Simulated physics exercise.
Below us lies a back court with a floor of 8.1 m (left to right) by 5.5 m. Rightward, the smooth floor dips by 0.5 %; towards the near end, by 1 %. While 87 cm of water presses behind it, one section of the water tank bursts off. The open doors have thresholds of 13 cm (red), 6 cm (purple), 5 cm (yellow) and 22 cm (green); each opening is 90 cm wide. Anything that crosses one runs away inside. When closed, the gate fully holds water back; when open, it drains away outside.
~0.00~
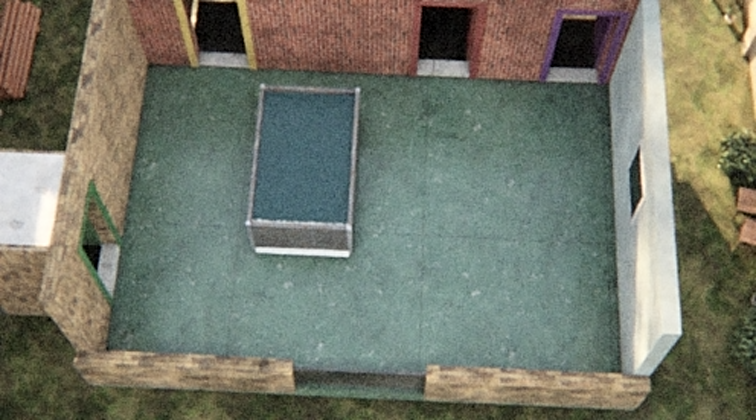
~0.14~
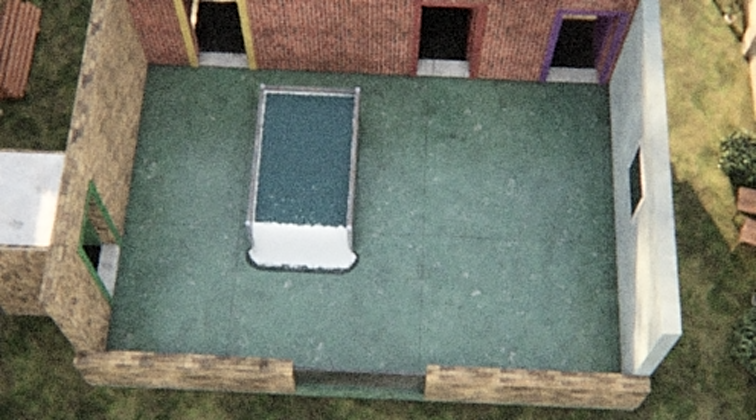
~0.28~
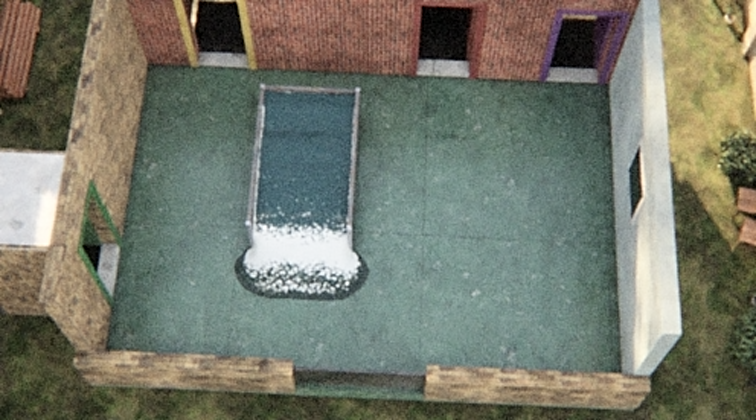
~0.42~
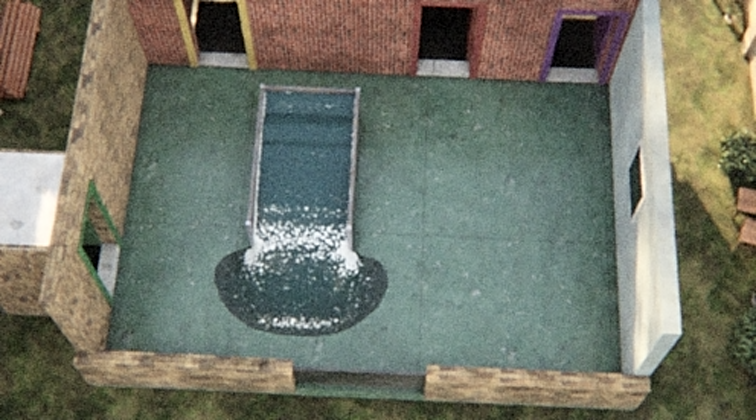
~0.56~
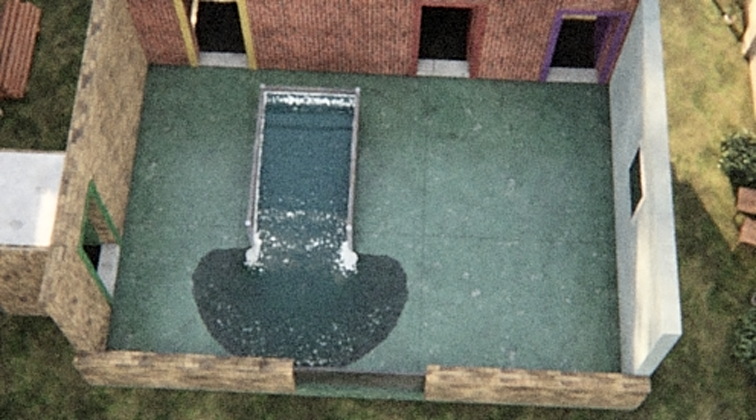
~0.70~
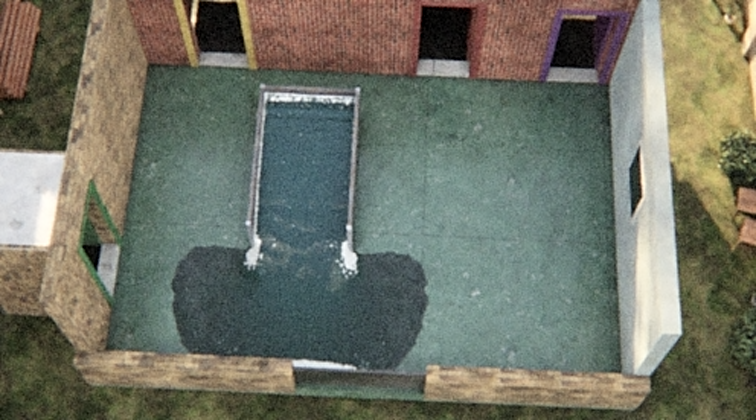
Water tank in a walled green-floored courtyard losing its near side, water bursting out white and spreading in a dark pool to the near wall.
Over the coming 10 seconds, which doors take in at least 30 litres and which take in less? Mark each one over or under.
Red door - under; purple door - over; yellow door - over; green door - under.
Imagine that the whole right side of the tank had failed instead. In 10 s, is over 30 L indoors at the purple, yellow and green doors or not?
In that case, purple door: More than that, yellow door: Less than that, green door: Less than that.
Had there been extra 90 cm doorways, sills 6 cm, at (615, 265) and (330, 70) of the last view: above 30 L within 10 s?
First door beyond the limit, second door short of the limit.
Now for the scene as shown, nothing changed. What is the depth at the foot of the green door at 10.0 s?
Close to 4.5 cm of depth.
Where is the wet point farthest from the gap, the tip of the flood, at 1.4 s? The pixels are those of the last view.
(510, 383).
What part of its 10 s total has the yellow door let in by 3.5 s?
Some 0 in a hundred.
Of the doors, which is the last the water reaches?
It's the red door that comes last.
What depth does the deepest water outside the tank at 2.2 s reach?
Depth: Approx. 52 cm.
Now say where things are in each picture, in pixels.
The first frame shows the water tank at (305, 158) is whole and still, 87 cm deep.
In the second frame, the front is at (354, 260), 0.9 m from the gap at (301, 239); 0.5 m2 of floor is under water; 87 cm left at the back of the water tank.
In the third frame, the front is at (360, 278), 1.1 m from the gap at (301, 241); 1.3 m2 of floor is under water; 87 cm left at the back of the water tank.
In the fourth frame, the front is at (358, 317), 1.5 m from the gap at (301, 242); 2.8 m2 of floor is under water; 86 cm left at the back of the water tank.
In the fifth frame, water pours out at (302, 243) and has run 2.0 m, to a hidden place; typically 8 cm deep outside, 77 cm at the water tank's back.
In the sixth frame, the front is at a hidden place, 2.5 m from the gap at (302, 243); 6.6 m2 of floor is under water; 74 cm left at the back of the water tank.
After 1.4 s water covers 20 % of the floor and is deepest (54 cm) near (289, 373); red door not reached, purple door not reached, yellow door not reached, green door not reached.
After 2.2 s water covers 30 % of the floor and is deepest (52 cm) near (104, 364); red door not reached, purple door not reached, yellow door not reached, green door 14 cm at the sill, 0 L in.
After 3.5 s water covers 65 % of the floor and is deepest (32 cm) near (115, 365); red door not reached, purple door not reached, yellow door not reached, green door 21 cm at the sill, 2 L in.
After 6.0 s water covers 85 % of the floor and is deepest (17 cm) near (603, 94); red door 7 cm at the sill, 0 L in, purple door 16 cm at the sill, 80 L in, yellow door 16 cm at the sill, 99 L in, green door 10 cm at the sill, 3 L in.
After 10.0 s water covers 100 % of the floor and is deepest (12 cm) near (606, 169); red door 8 cm at the sill, 0 L in, purple door 9 cm at the sill, 160 L in, yellow door 7 cm at the sill, 176 L in, green door 5 cm at the sill, 3 L in.
